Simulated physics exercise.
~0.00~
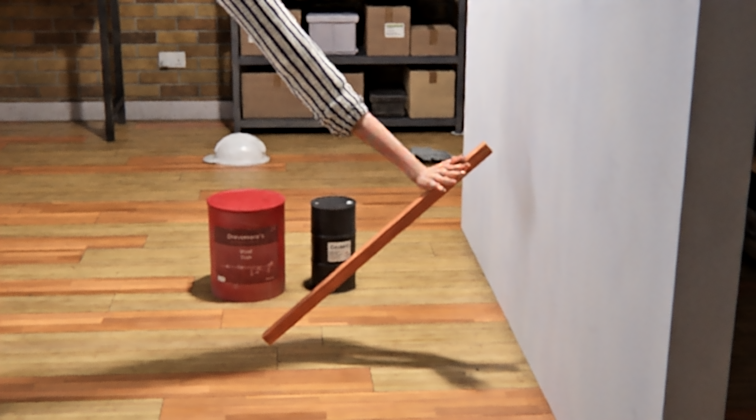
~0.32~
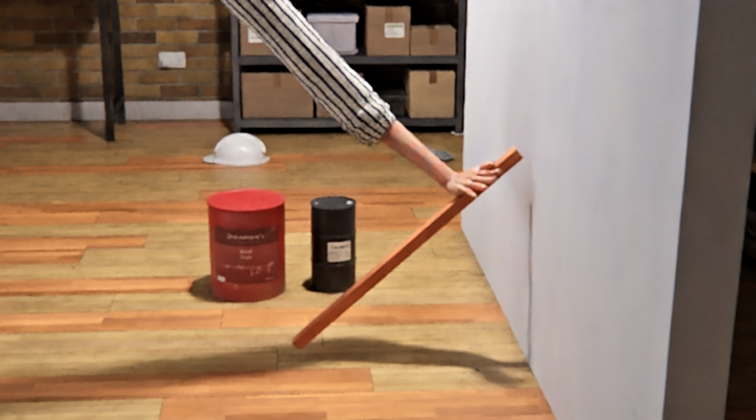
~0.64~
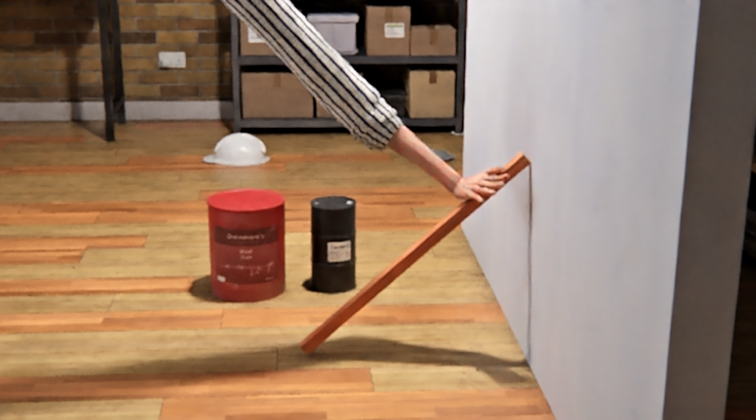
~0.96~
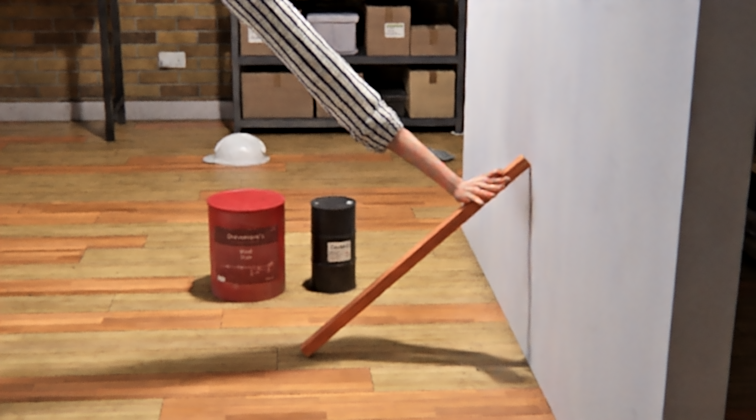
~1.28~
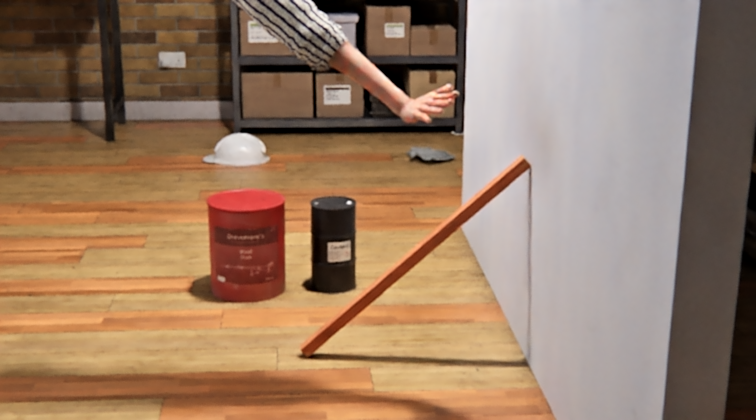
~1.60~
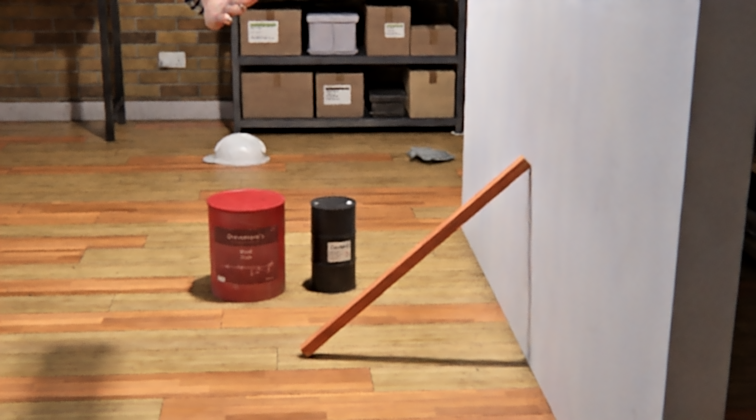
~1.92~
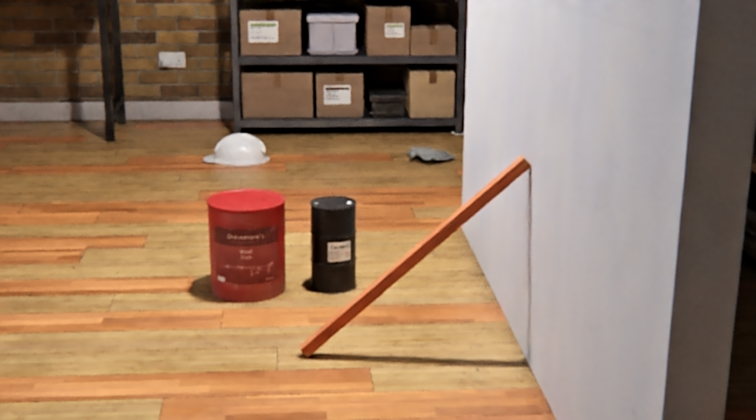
A hand reaching from a striped sleeve moved an orange pole slightly right and leaned it against a pale wall, near a red pail and a black canister, then let go and withdrew, and the pole stayed propped at a slant.
